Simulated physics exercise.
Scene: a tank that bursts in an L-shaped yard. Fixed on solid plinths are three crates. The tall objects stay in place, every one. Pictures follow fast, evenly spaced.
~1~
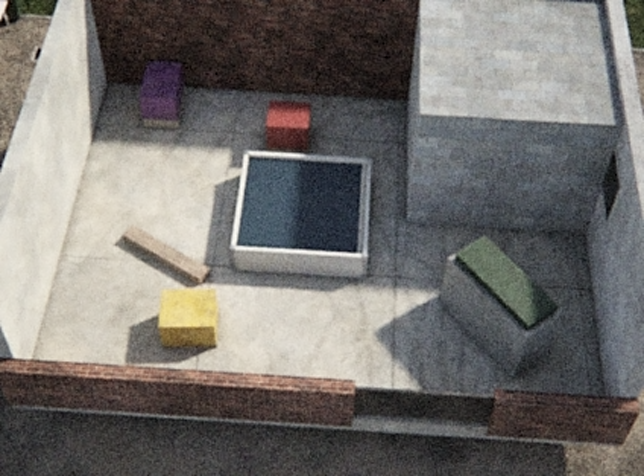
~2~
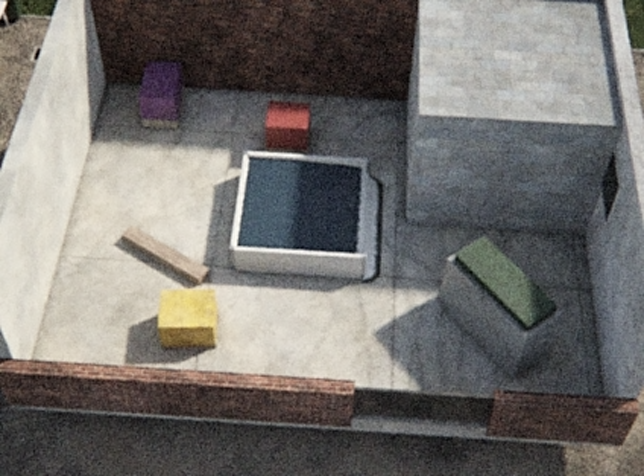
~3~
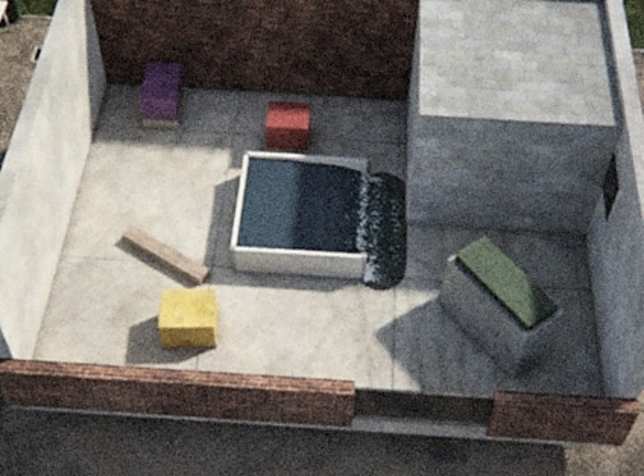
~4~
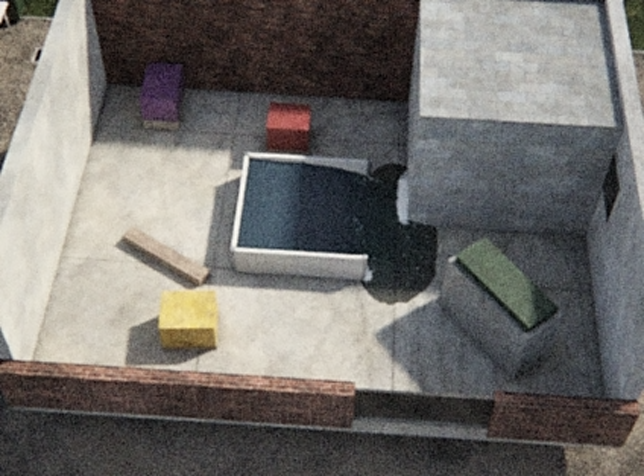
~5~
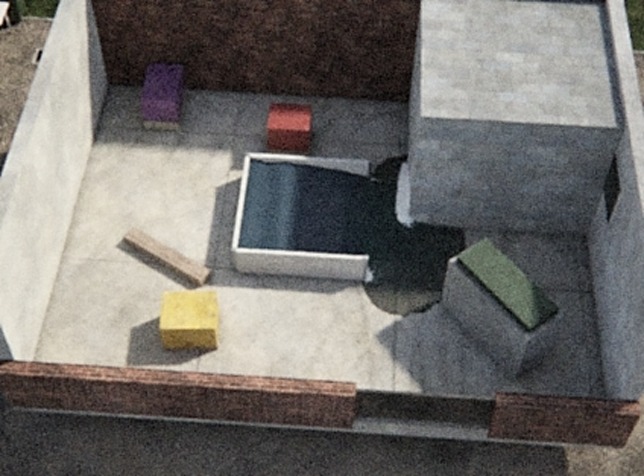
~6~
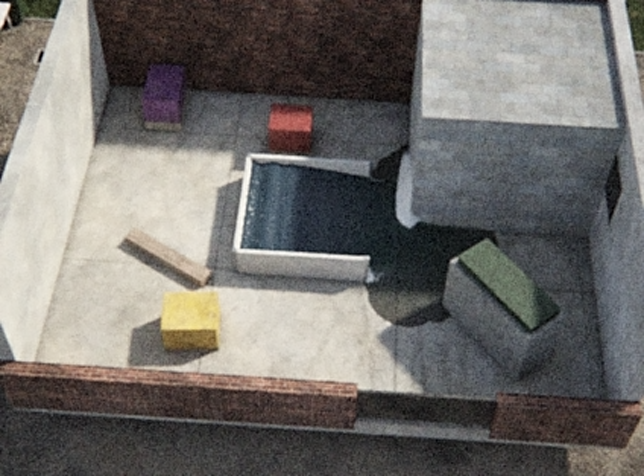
A white-walled tank of dark water stands in the middle of a pale, walled L-shaped yard, seen from high above. Around it sit a purple block at upper left, a red block behind, a plank and yellow block at lower left, and a green-topped grey block at right. The tank's right side gives way and water pours out, spreading rightward past the grey building's corner to the green-topped block.
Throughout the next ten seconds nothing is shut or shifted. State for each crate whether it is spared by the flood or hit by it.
Result: As for the purple crate it's untouched by the water, as for the yellow crate it's moistened by the water, as for the red crate it's untouched by the water.
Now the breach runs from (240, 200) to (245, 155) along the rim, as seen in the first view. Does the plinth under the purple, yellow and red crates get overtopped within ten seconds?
I'd expect the purple crate goes wet, the yellow crate goes wet, and the red crate remains untouched.
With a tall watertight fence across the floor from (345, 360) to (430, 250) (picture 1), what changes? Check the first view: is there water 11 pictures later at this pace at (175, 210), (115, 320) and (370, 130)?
Taking the three spots in order: Spared, spared, soaked.
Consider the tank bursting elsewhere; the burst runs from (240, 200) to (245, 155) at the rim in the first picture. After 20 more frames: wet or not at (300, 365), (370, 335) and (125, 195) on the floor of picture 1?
Untouched, untouched, soaked.
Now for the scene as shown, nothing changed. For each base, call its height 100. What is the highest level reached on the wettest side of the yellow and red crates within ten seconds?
About 210 percent and about 50 percent.
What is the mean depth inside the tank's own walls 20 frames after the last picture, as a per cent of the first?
Near 24 in a hundred.
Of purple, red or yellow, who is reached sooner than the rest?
Answer: The red crate.
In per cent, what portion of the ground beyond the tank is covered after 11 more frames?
Around 30 percent.
A moment on, water covers 20 % of the floor; the purple crate not reached, the yellow crate not reached, the red crate not reached.
Next, water covers 30 % of the floor; the purple crate not reached, the yellow crate not reached, the red crate water round its plinth.
Then, water covers 45 % of the floor; the purple crate water round its plinth, the yellow crate not reached, the red crate water round its plinth.
Later, water covers 65 % of the floor; the purple crate water round its plinth, the yellow crate water round its plinth, the red crate water round its plinth.
In the end, water covers 95 % of the floor; the purple crate stayed above the water, the yellow crate was topped, the red crate stayed above the water.
